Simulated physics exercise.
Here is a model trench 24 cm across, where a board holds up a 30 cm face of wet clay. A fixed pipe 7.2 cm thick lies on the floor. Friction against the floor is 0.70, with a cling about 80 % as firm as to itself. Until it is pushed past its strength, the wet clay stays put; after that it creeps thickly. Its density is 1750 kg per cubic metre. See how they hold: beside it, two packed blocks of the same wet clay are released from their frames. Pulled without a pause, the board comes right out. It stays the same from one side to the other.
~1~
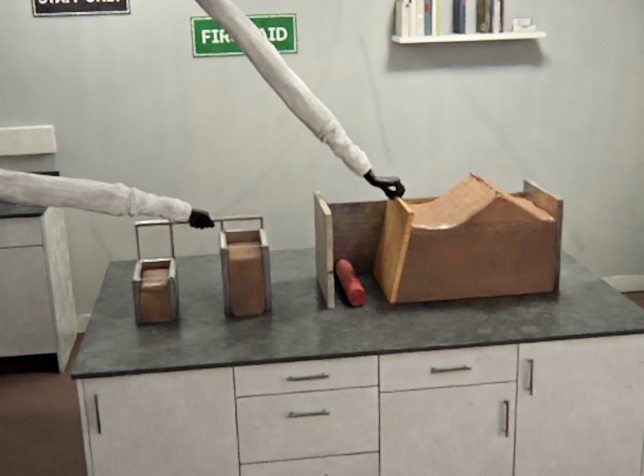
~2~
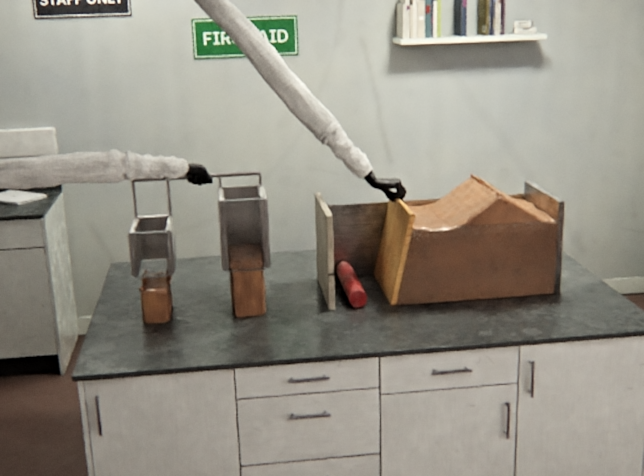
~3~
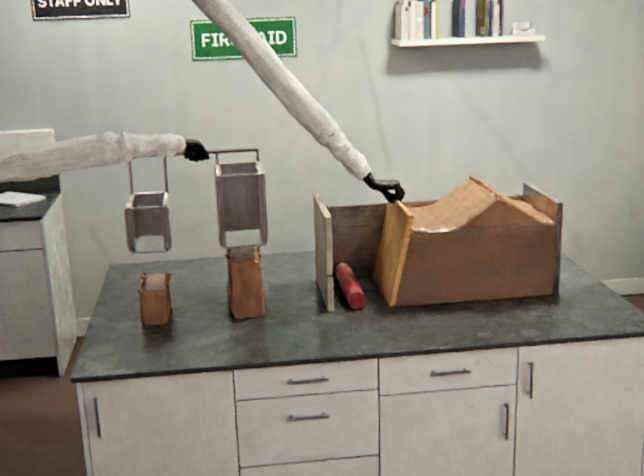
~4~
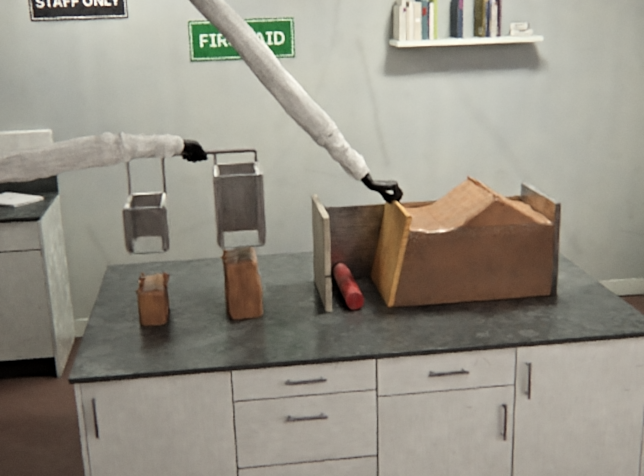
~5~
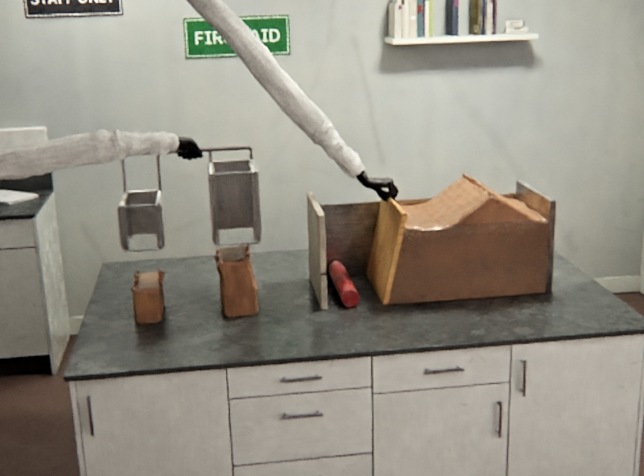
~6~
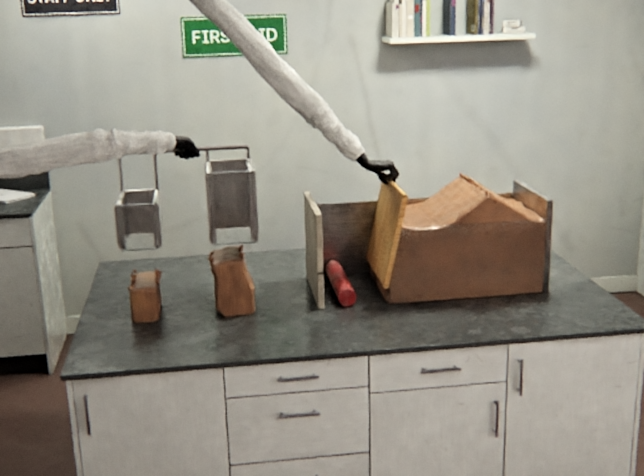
A gloved hand on the left lifted two metal casings off two brown clay blocks, which stayed standing on the counter, and then another hand on the right began drawing the yellowish board slightly upward.
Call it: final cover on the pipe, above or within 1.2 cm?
Final cover is within 1.2 cm.
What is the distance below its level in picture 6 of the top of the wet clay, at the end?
About 0.0 cm.
Last picture + 0.22 s, the face still stands and nothing lies on the pipe.
Last picture + 0.47 s, the face still stands and nothing lies on the pipe.
Last picture + 0.73 s, the face still stands and nothing lies on the pipe.
Last picture + 0.98 s, the face still stands and nothing lies on the pipe.
Last picture + 1.03 s, the face still stands and nothing lies on the pipe.
